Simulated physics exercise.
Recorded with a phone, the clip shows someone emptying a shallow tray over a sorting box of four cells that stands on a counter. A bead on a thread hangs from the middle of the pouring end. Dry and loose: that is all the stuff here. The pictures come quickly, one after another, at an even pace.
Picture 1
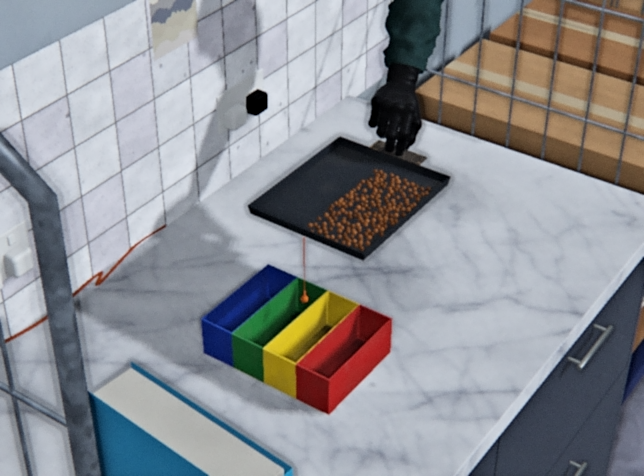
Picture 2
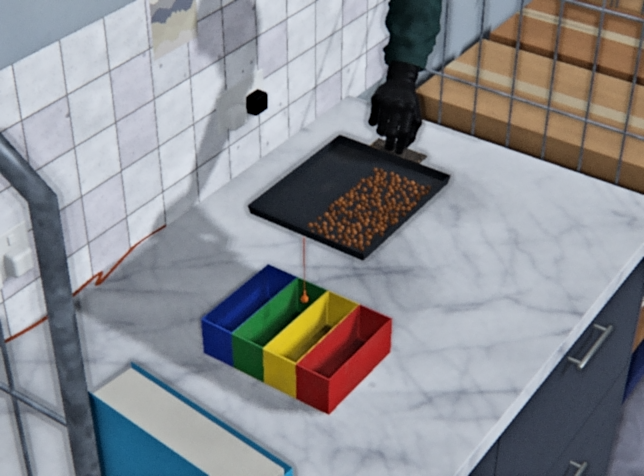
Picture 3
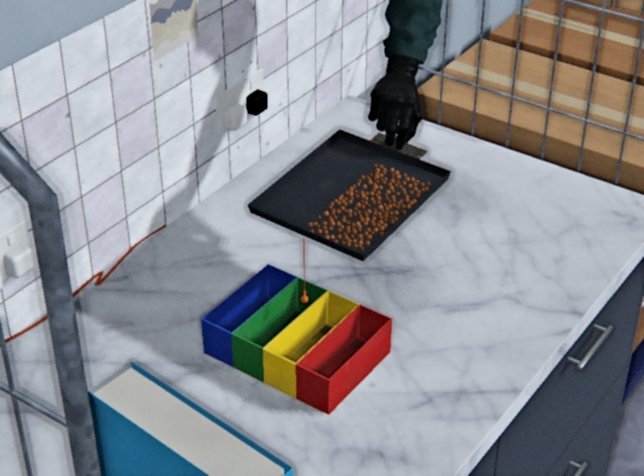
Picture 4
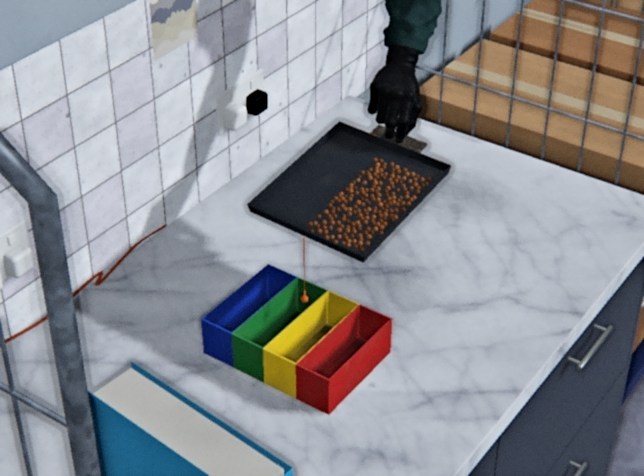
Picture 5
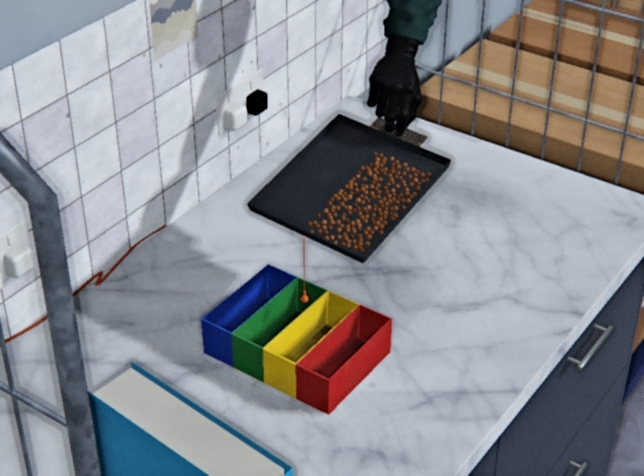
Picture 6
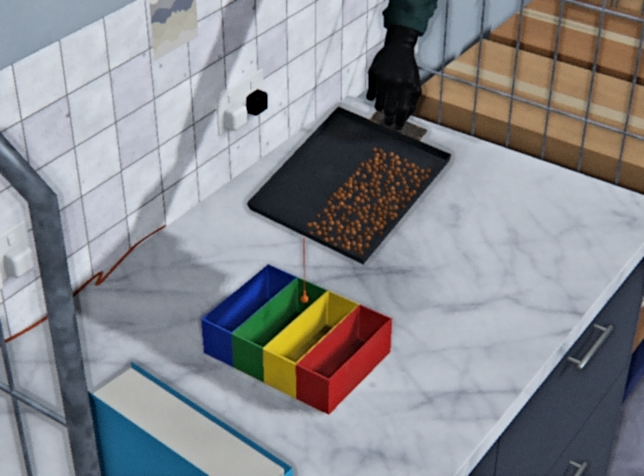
The clip shows a gloved hand holding a dark tray of small brown balls above a counter, near a box with blue, green, yellow and red cells, as the hand gradually tilts the tray slightly toward its right corner.
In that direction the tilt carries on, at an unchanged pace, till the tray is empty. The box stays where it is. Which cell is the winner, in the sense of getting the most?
Winner: Red.
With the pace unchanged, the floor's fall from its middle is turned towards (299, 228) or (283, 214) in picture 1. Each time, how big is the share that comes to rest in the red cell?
About 10 % and about 0 %.
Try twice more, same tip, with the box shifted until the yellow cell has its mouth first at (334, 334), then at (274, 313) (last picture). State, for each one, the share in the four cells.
In order: 100 percent, then 10 percent.
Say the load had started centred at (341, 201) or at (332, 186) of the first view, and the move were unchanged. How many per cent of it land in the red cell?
In order, 60 per cent then 50 per cent.
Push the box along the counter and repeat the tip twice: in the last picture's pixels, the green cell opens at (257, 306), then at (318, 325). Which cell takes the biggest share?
Try one goes to the cell in red; try two goes to the yellow one.
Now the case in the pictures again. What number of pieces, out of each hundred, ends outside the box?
My estimate is close to 10 %.
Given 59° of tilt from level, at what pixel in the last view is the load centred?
Check around (353, 233) in the last picture.
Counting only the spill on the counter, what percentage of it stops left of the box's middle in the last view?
Estimate: About 10 per cent.
Just after the last frame, tray tipped steeply; almost all on the tray; just a few in the red cell; just a few falling or outside the box.
A moment on, tray tipped right over; about a tenth on the tray; roughly half in the red cell; about a tenth in the yellow cell; roughly a quarter falling or outside the box.
Further on, tray tipped past a quarter turn; the larger part in the red cell; roughly a quarter in the yellow cell; just a few in the green cell; about a tenth falling or outside the box.
When it is over, tray tipped past a quarter turn; the larger part in the red cell; roughly a quarter in the yellow cell; just a few in the green cell; not one in the blue cell; about a tenth outside the box.
